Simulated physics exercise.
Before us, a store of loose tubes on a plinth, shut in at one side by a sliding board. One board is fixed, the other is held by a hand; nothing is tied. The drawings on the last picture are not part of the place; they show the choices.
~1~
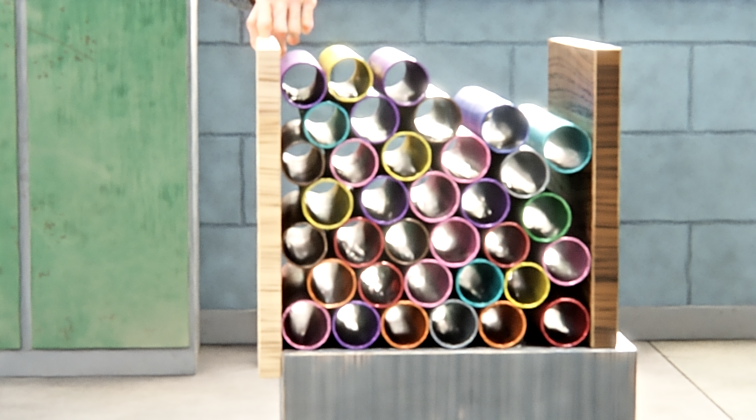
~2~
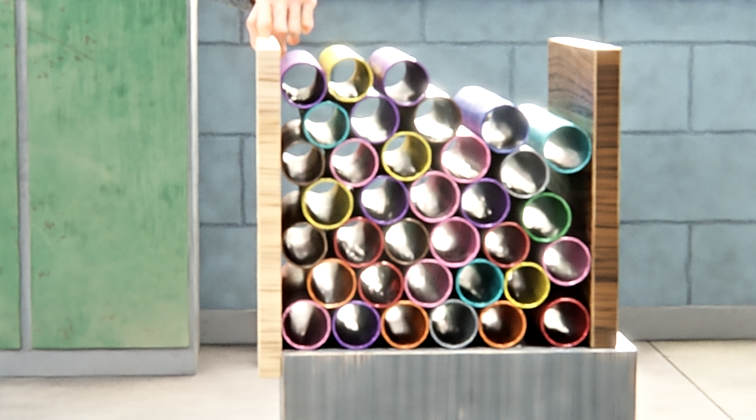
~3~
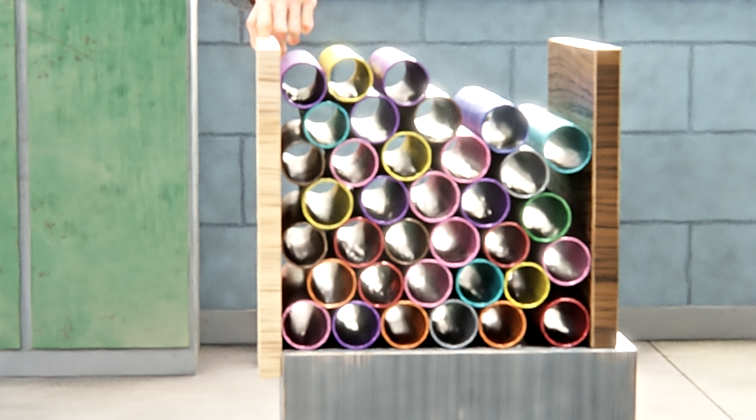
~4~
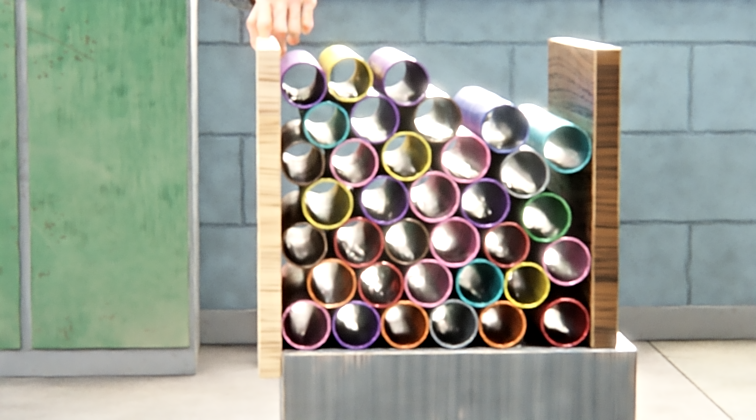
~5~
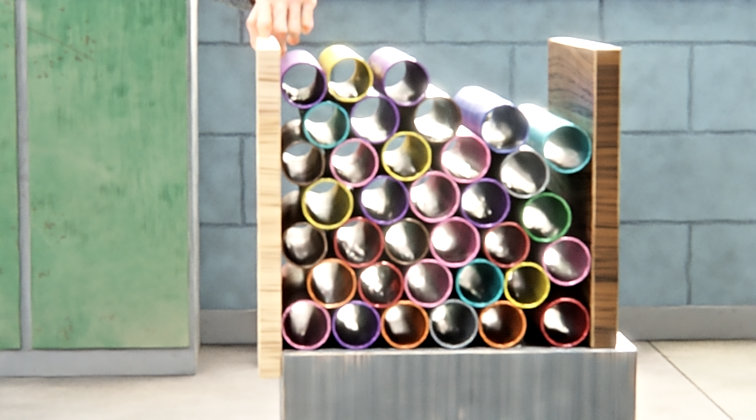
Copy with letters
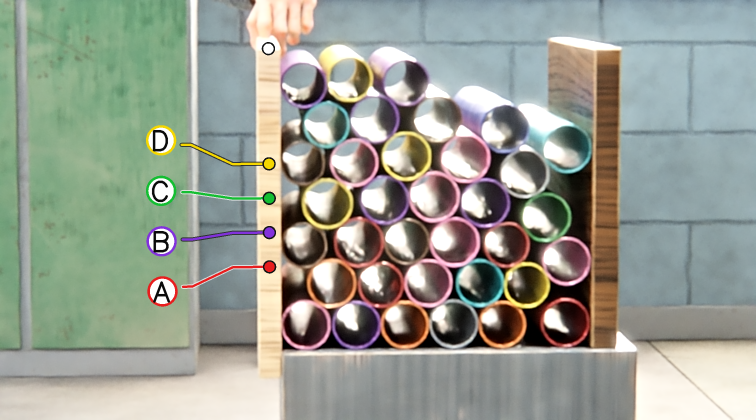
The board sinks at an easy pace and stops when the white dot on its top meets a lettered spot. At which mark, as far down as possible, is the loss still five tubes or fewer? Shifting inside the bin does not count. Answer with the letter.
Lower it to A and no more.
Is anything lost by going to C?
Yes, at C.
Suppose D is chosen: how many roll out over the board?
It comes to one.
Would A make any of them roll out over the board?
At A: Yes.
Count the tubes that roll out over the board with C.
The count is one.
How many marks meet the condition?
The number is four.
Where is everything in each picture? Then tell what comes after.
The first frame shows side board (268, 192); a pink tube (306, 325); a red tube (566, 323).
The second frame shows a red tube (566, 323); a brown tube (304, 246).
The third frame shows a yellow tube (328, 204); a pink tube (435, 197).
The fourth frame shows a turquoise tube (327, 125); a purple tube (304, 84).
The fifth frame shows side board (268, 192); a pink tube (306, 325); a red tube (566, 323).
On the marked copy, A at (269, 267); B at (269, 233); C at (269, 198); D at (269, 164); the white dot at (268, 48).
Taking A. A third of the way, top of the board (280, 144).
Two thirds of the way, top of the board (281, 251).
When it is over, top of the board (281, 265), four out over the board.
As for the rest, B three out over the board; C one out over the board; D one out over the board.
